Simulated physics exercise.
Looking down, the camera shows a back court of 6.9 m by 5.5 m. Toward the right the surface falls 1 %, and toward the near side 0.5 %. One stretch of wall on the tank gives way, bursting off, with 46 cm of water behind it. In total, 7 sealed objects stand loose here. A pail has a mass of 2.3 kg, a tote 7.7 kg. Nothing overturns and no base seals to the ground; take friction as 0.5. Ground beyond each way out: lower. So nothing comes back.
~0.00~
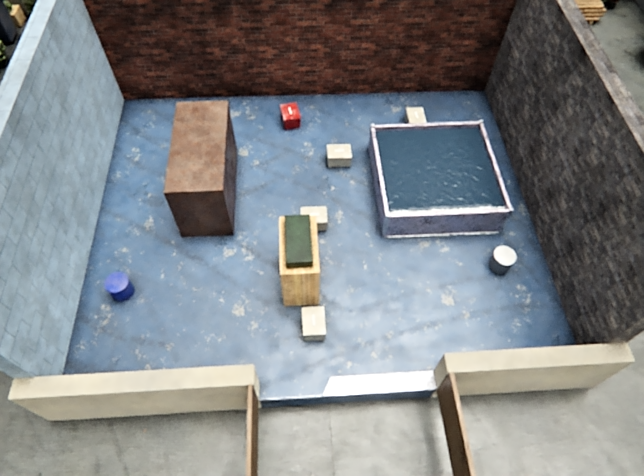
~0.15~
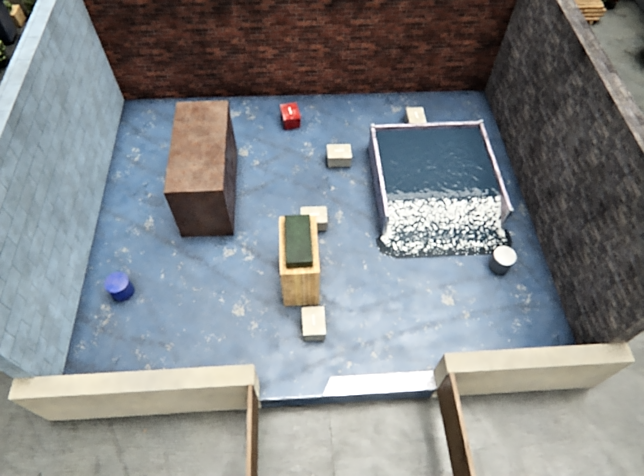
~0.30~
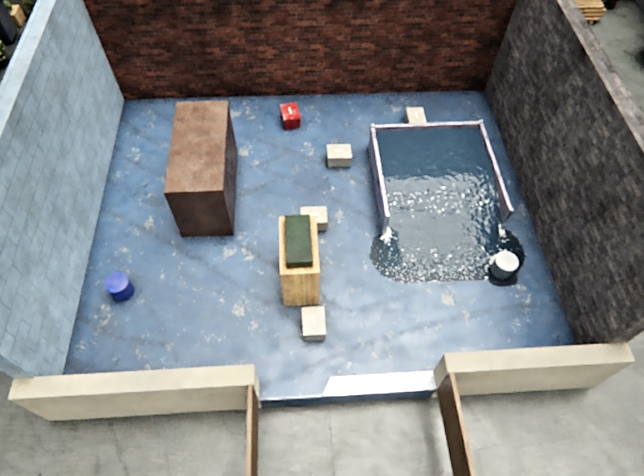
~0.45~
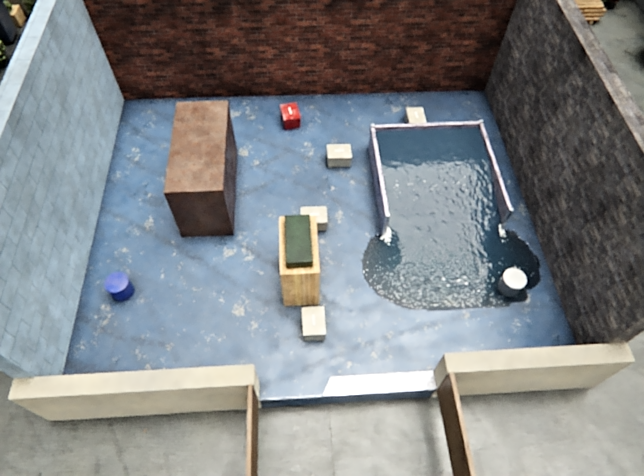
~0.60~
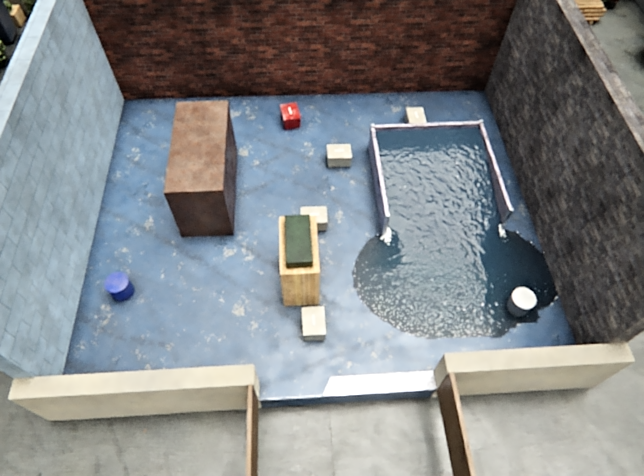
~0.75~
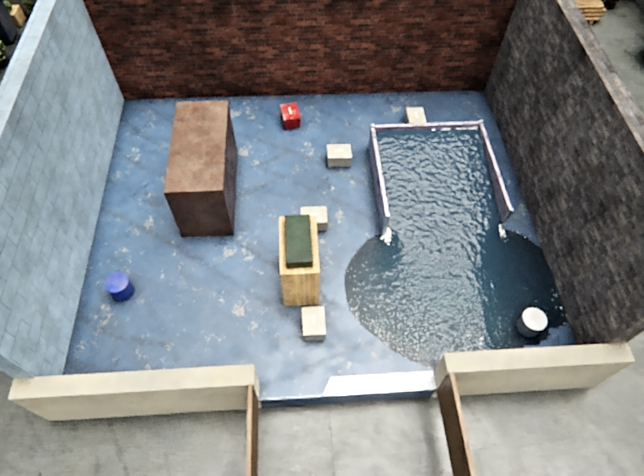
Water bursting from the near side of a tank and spreading across a walled blue floor, pushing a white-topped drum toward the viewer.
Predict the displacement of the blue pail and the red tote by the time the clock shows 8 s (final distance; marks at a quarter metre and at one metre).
Here's my call: The blue pail remains in place while the red tote remains in place.
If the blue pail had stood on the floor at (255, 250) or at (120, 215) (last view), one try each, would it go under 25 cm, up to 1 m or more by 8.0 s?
Results, in order: Essentially stationary, then essentially stationary.
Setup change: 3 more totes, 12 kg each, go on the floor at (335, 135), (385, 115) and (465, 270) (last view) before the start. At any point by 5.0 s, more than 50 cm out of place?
Taking them in the order given: Falls short, falls short and exceeds it.
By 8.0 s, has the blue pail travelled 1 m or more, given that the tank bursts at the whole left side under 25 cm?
In that case the blue pail travels far.
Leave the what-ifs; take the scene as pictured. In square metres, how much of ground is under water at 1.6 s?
Some 11.0 m2 of it.
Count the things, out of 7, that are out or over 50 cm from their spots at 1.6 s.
By then the count is 1.
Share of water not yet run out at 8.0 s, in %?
About 64 in a hundred parts of the water.
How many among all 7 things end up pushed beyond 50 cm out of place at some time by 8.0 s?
Count: 2.
After 1.6 s the blue pail is near (116, 282), 0.0 m from its start, aground; the red tote is near (290, 111), 0.0 m from its start, aground; 0 of 7 are out; 1 afloat.
After 3.6 s the blue pail is near (116, 282), 0.0 m from its start, aground; the red tote is near (290, 111), 0.0 m from its start, aground; 0 of 7 are out; 1 afloat.
After 5.6 s the blue pail is near (116, 282), 0.0 m from its start, aground; the red tote is near (290, 111), 0.0 m from its start, aground; 0 of 7 are out; 1 afloat.
After 8.0 s the blue pail is near (116, 282), 0.0 m from its start, aground; the red tote is near (290, 111), 0.0 m from its start, aground; 0 of 7 are out; 0 afloat.
